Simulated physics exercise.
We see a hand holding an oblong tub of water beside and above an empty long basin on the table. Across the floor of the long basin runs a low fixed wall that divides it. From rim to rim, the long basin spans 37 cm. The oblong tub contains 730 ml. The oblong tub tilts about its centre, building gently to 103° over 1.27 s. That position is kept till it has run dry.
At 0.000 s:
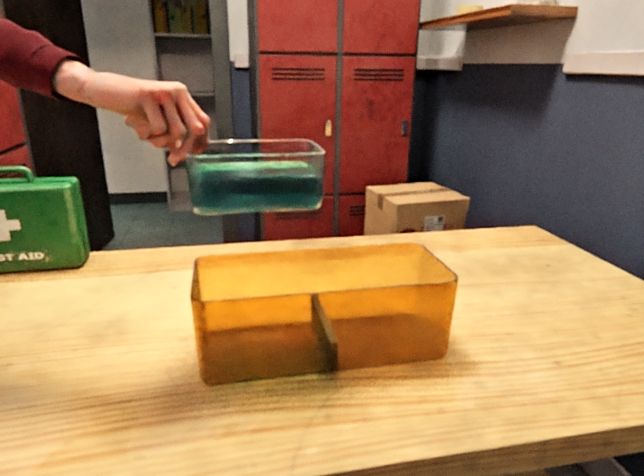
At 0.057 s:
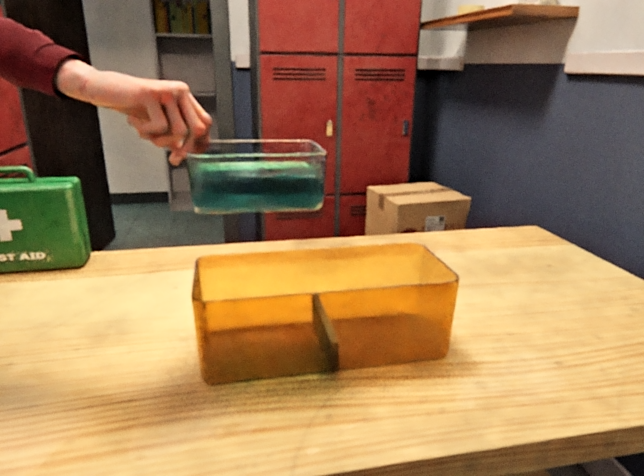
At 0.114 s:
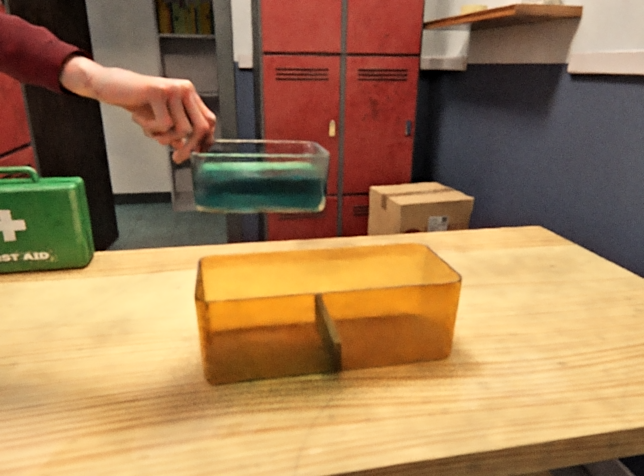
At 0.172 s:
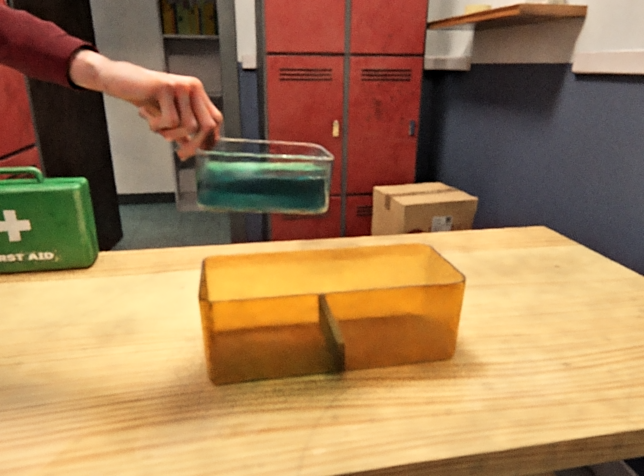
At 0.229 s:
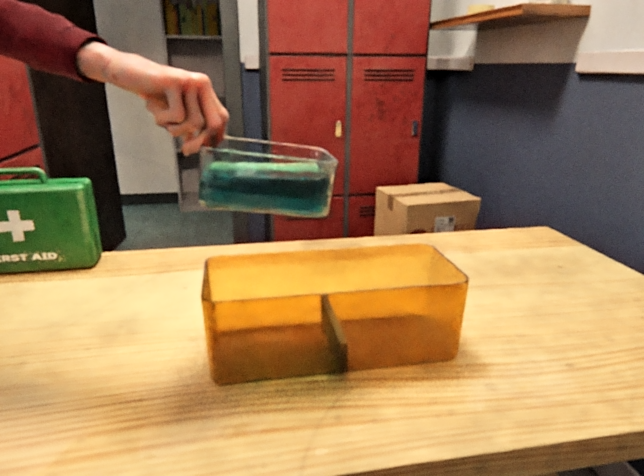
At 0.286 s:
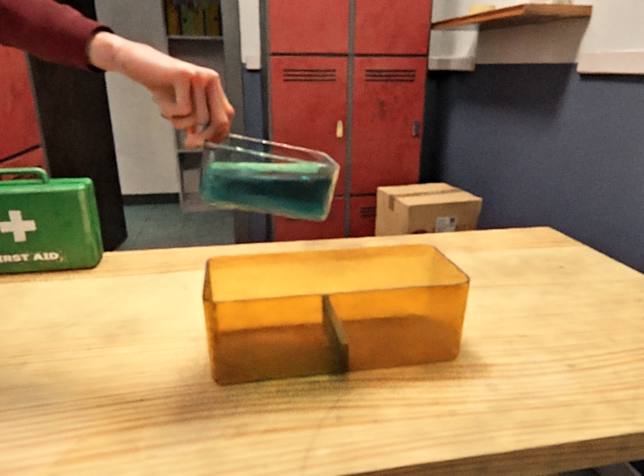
A hand in a dark red sleeve holds a clear oblong tub of blue-green water above an amber, divided long basin on a pale wooden table, seen from slightly above. A green first aid case sits at left, with red lockers, a cardboard box and a blue wall behind. The tub gradually tilts, its right end lowering, while the view shifts slightly left.
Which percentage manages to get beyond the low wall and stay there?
Beyond the low wall, roughly 74 per cent stays.
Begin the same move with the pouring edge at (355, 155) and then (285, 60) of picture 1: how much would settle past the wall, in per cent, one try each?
Roughly 95 per cent the first time and 60 per cent the second.
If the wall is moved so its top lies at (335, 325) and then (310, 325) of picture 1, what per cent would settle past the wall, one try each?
The first gives near 60 per cent and the second near 85 per cent.
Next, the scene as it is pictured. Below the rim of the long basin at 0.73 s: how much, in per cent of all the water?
Some 14 per cent.
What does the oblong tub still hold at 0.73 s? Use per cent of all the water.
At that time about 50 in a hundred parts are still held.
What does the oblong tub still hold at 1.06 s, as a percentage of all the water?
I reckon near 12 per cent still sits there.
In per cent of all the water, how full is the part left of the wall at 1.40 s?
24 %.
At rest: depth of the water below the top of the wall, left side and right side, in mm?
Some 40 mm on the left and 26 mm on the right.
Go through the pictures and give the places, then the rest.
In the first frame, it leans 0°; its right rim is at (318, 148); the water meets the walls at (193, 171) and (315, 168); the long basin's rim runs from (193, 278) to (439, 260); the wall's top is at (323, 317).
In the second frame, it leans 1°; its right rim is at (319, 148); the water meets the walls at (194, 171) and (316, 168).
In the third frame, it leans 2°; its right rim is at (322, 150); the water meets the walls at (197, 170) and (319, 168).
In the fourth frame, it leans 5°; its right rim is at (327, 153); the water meets the walls at (200, 171) and (322, 169).
In the fifth frame, it leans 8°; its right rim is at (330, 157); the water meets the walls at (203, 170) and (325, 170).
In the sixth frame, it leans 12°; its right rim is at (332, 162); the water meets the walls at (204, 171) and (327, 171).
Then, 0.73 s in, the tilt is 64° and 50 per cent is still to pour, 0 is left of the wall and 15 right of it.
Then, 1.06 s in, the tilt is 96° and 12 per cent is still to pour, 9 is left of the wall and 71 right of it.
Then, 1.40 s in, the tilt is 103° and 1 per cent is still to pour, 23 is left of the wall and 74 right of it.
Then, 1.77 s in, the tilt is 103° and 0 per cent is still to pour, 25 is left of the wall and 74 right of it.
Finally, 25 per cent lies left of the wall, 74 right of it and 1 outside.
